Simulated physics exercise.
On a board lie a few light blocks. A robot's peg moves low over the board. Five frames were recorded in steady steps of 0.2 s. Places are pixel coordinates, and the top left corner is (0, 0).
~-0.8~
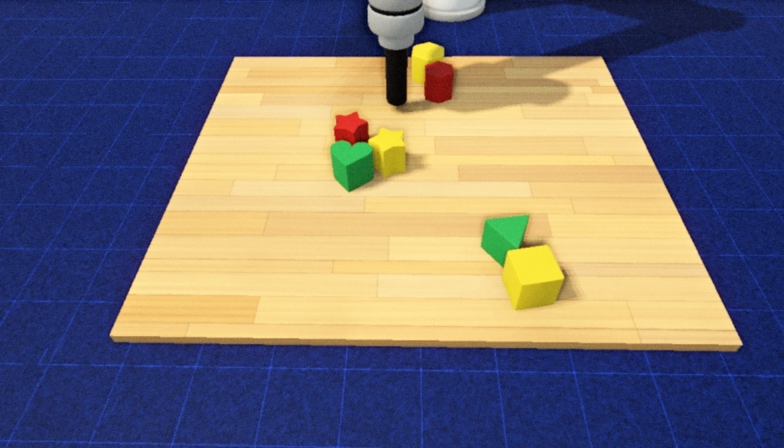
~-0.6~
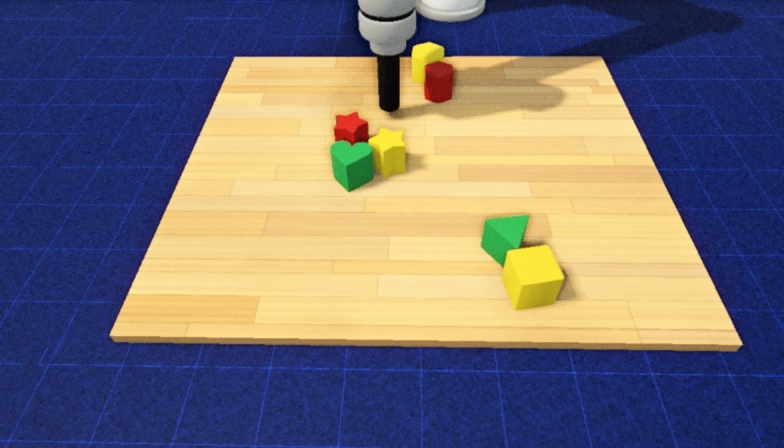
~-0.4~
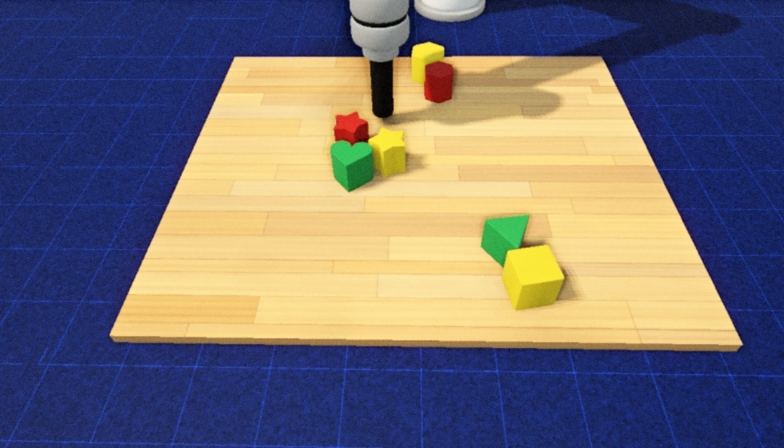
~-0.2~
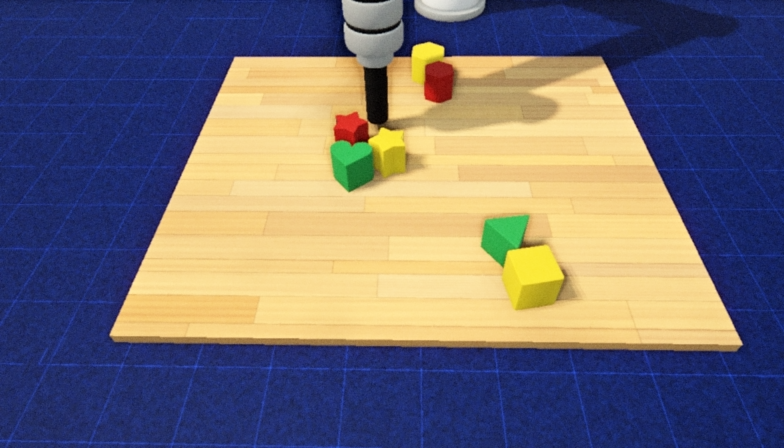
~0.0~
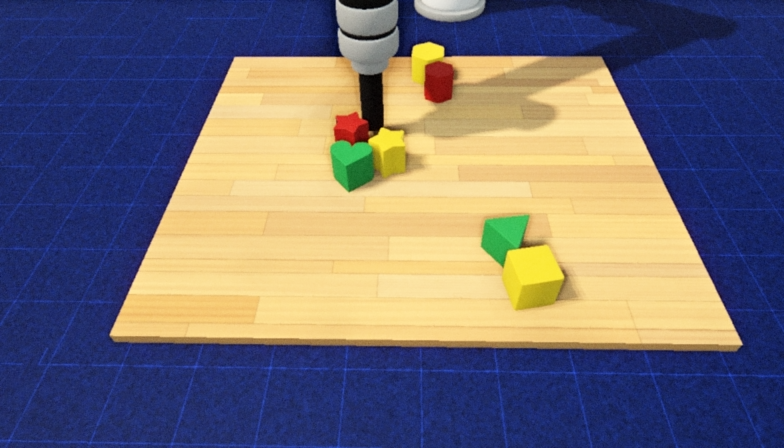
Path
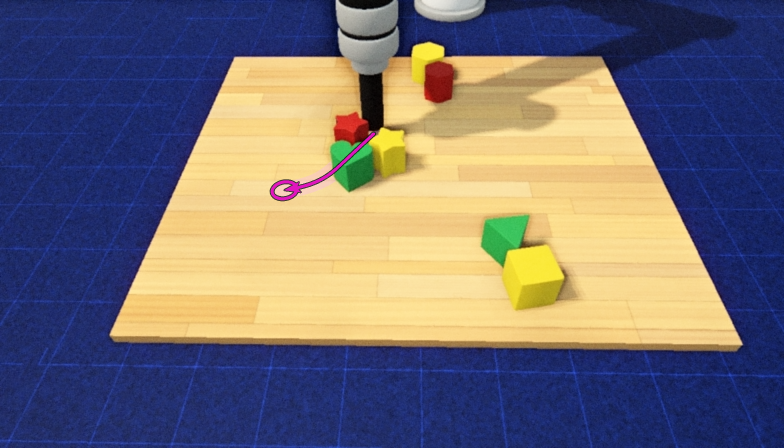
In this clip, a robot's black peg moves a short way down and slightly left over a wooden board, coming close to a red star, a yellow star and a green heart-shaped block, while all the blocks stay still.
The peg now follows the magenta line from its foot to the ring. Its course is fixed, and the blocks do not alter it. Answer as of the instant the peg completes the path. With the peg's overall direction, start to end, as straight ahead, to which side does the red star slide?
It goes toward the right-hand side.
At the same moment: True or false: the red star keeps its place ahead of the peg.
The statement is correct.
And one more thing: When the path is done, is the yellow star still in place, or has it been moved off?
Undisturbed, or as good as.
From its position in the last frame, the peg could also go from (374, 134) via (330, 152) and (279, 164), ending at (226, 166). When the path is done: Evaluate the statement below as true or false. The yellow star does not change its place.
That claim is true.
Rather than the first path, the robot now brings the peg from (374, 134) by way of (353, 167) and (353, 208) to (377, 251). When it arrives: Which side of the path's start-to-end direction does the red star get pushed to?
Its sideways move is to the right.
The line goes from (374, 134) via (351, 155) and (325, 177), ending at (285, 190).
What follows on the original path. One third of the way, peg at (350, 147); red star at (326, 136); green heart-shaped block at (349, 154), turned 20° anticlockwise.
Two thirds of the way, peg at (323, 170); red star at (294, 152), turned 30° clockwise; green heart-shaped block at (345, 159), turned 55° anticlockwise.
At the end, peg at (283, 182); red star at (255, 157), turned 55° clockwise; green heart-shaped block at (345, 159), turned 55° anticlockwise; yellow star unmoved.
